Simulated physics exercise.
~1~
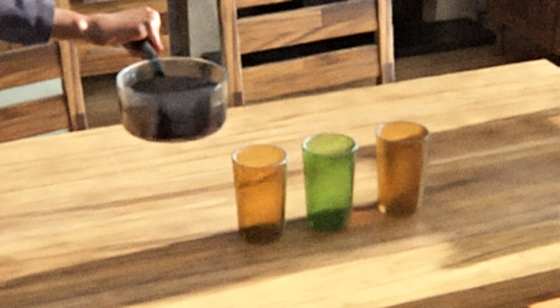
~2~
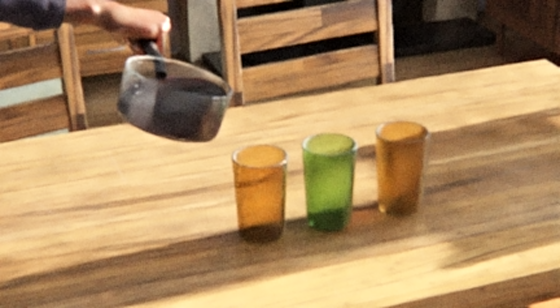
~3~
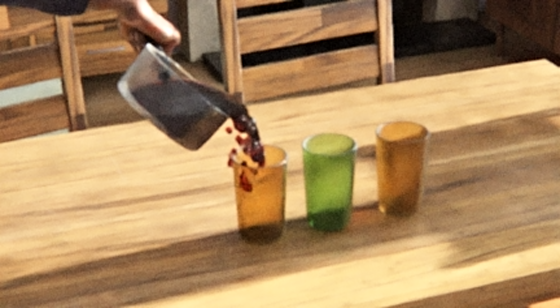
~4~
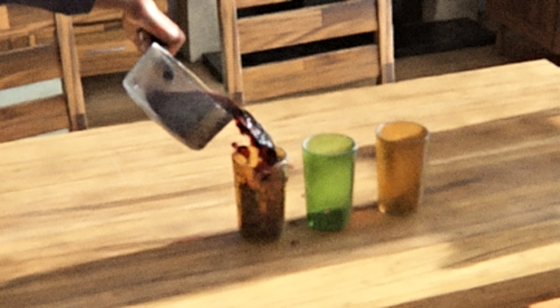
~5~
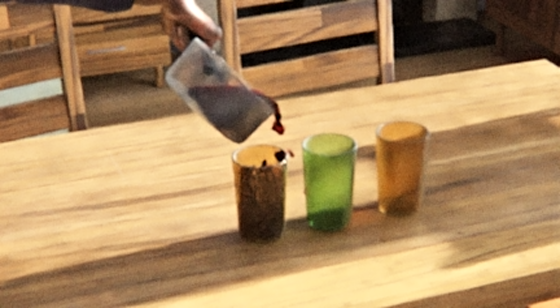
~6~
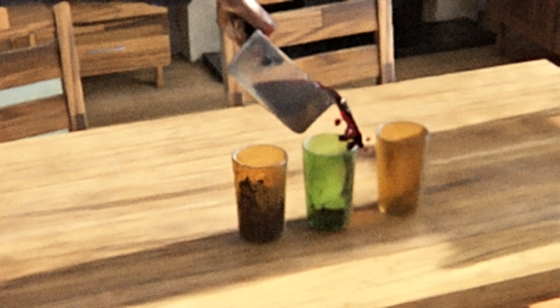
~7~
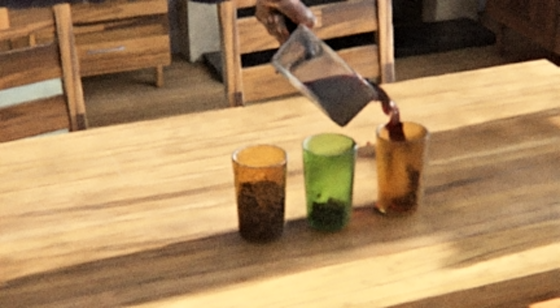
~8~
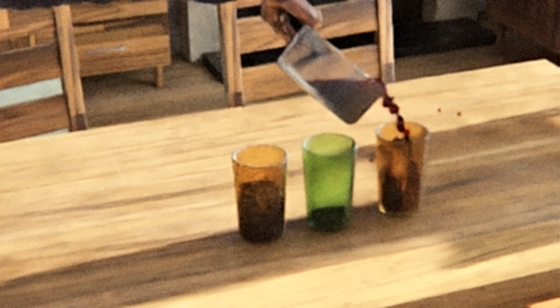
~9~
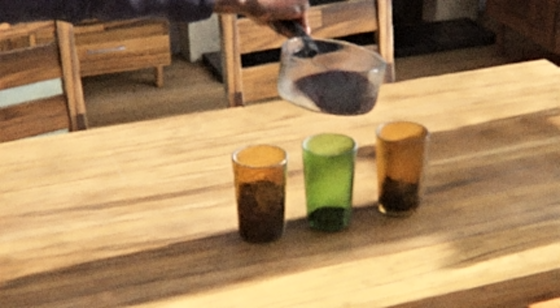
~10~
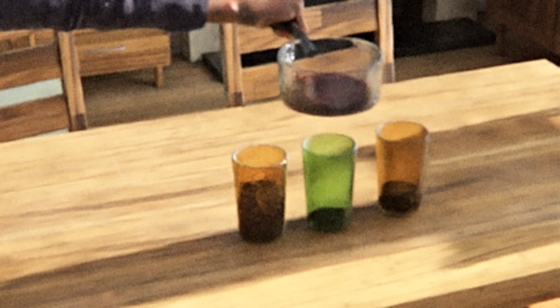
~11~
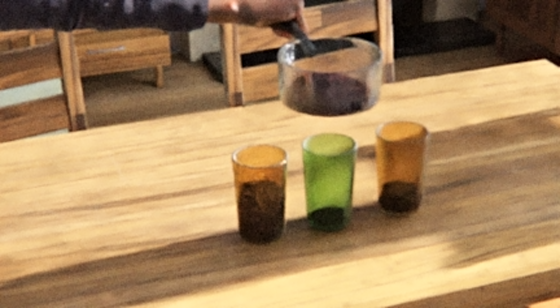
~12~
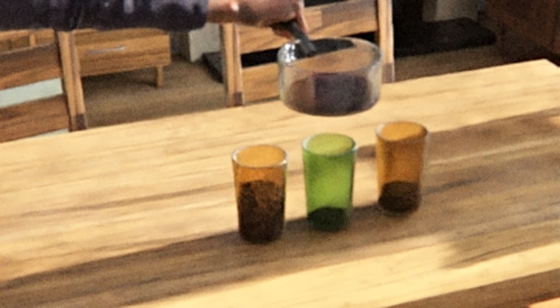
A hand tips a small pot, pouring dark liquid into three tumblers, then levels it.
